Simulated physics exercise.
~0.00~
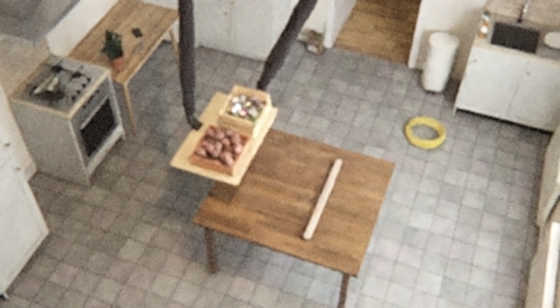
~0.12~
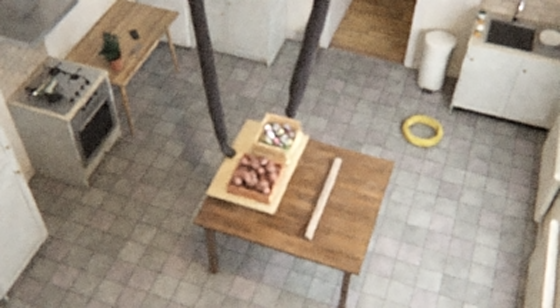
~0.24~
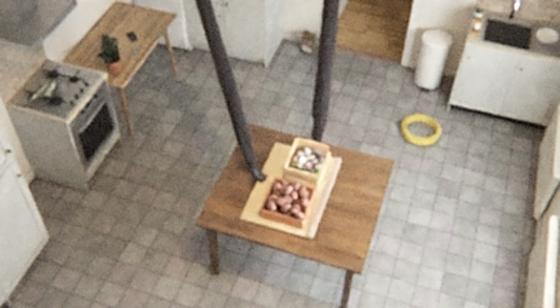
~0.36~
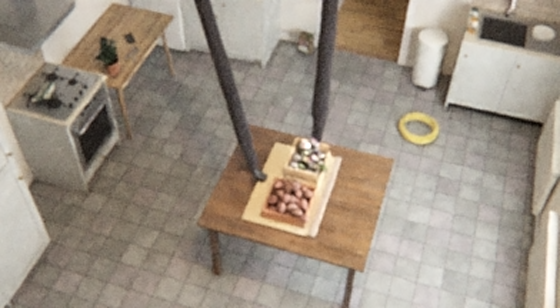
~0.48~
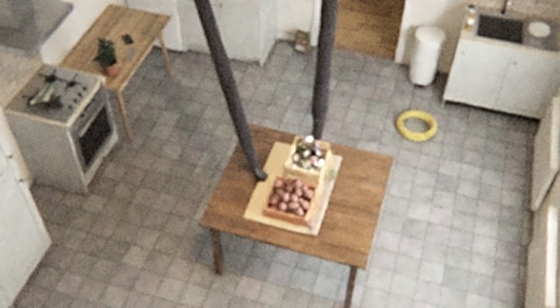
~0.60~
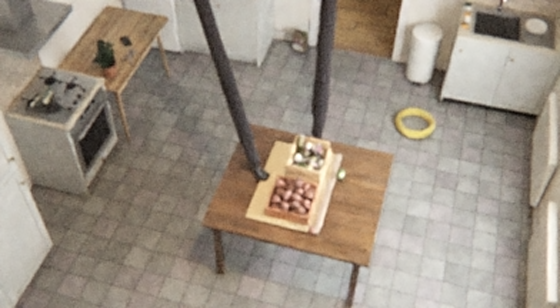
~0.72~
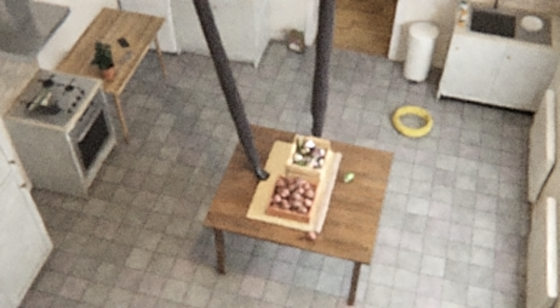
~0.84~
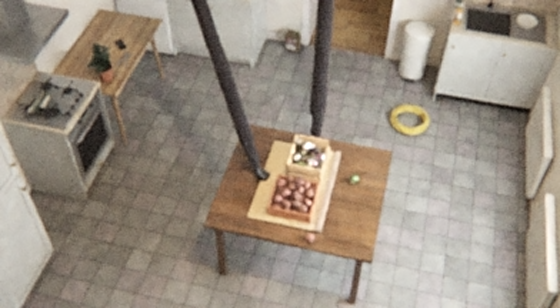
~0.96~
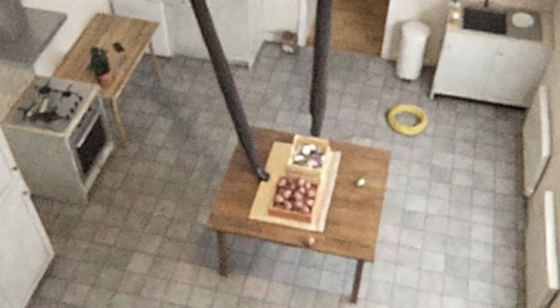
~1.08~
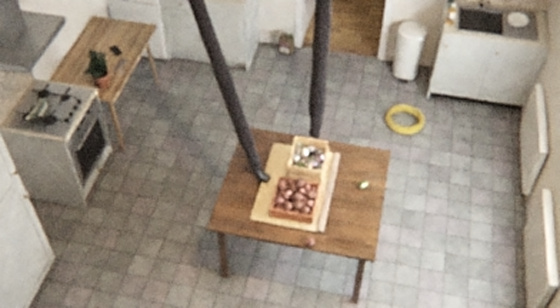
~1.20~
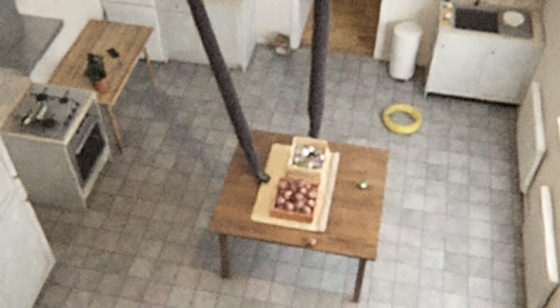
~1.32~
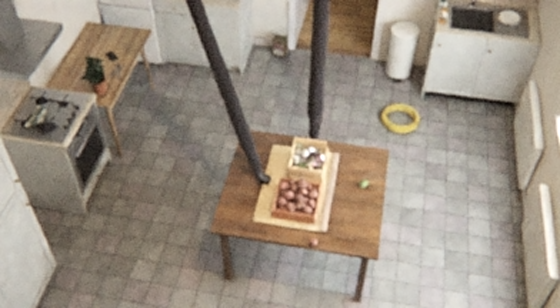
In a kitchen, dark arms lower two filled totes onto a table, spilling two pieces.
